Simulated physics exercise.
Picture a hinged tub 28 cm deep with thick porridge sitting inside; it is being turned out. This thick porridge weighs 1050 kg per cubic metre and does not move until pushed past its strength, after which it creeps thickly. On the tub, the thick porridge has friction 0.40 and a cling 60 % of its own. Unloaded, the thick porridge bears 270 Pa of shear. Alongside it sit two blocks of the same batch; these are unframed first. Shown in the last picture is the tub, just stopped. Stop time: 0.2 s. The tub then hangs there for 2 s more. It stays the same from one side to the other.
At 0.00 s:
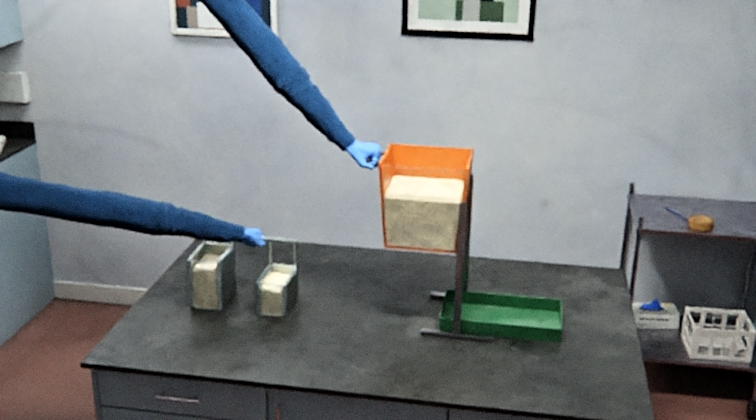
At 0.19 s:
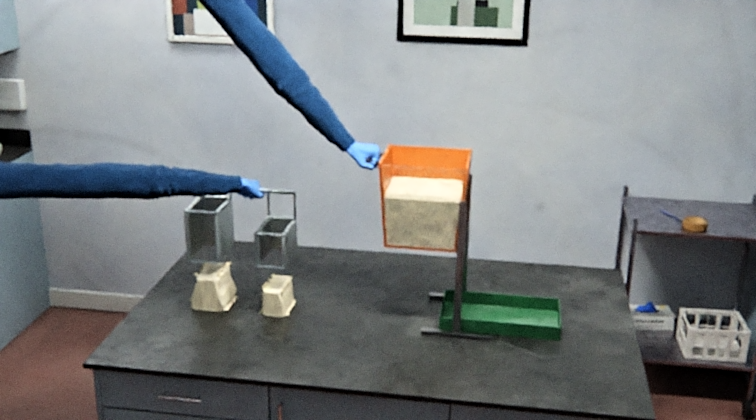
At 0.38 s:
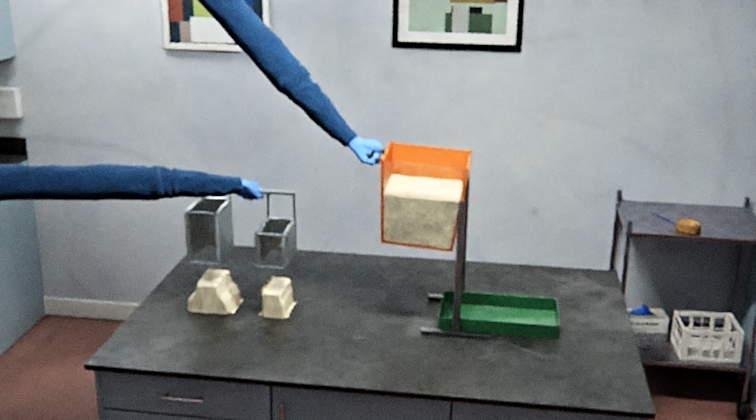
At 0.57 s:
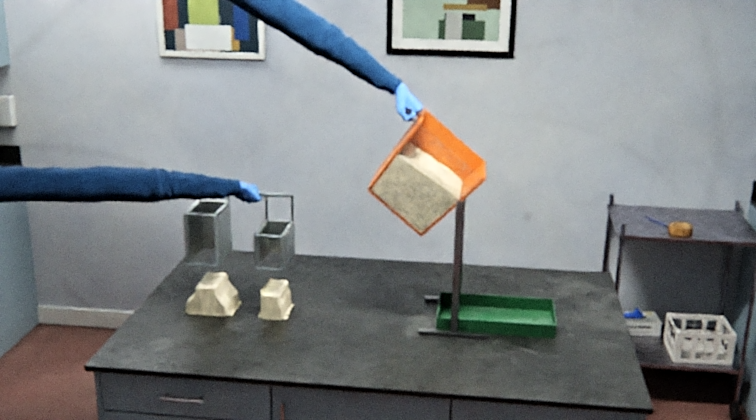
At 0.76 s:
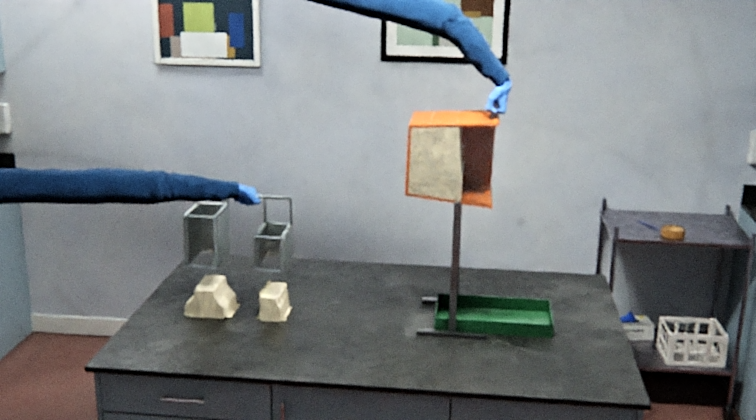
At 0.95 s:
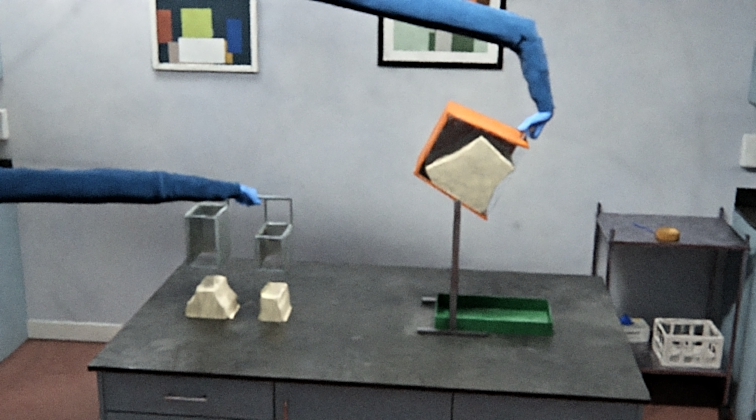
Gloved hands lifting two metal moulds off pale blocks, the left one slumping, then turning an orange tub of pale mass clockwise.
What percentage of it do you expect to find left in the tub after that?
About 0 percent is left in the tub.
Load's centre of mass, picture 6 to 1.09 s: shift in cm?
Something like 17 cm, give or take.
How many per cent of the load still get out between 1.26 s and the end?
About 0 percent.
After 1.09 s, the tub is at 116 degrees and holds 36 %.
After 1.26 s, the tub is at 116 degrees and holds 0 %.
After 1.43 s, the tub is at 116 degrees and holds 0 %.
After 1.60 s, the tub is at 116 degrees and holds 0 %.
After 2.95 s, at the end, the tub is at 116 degrees and holds 0 %.
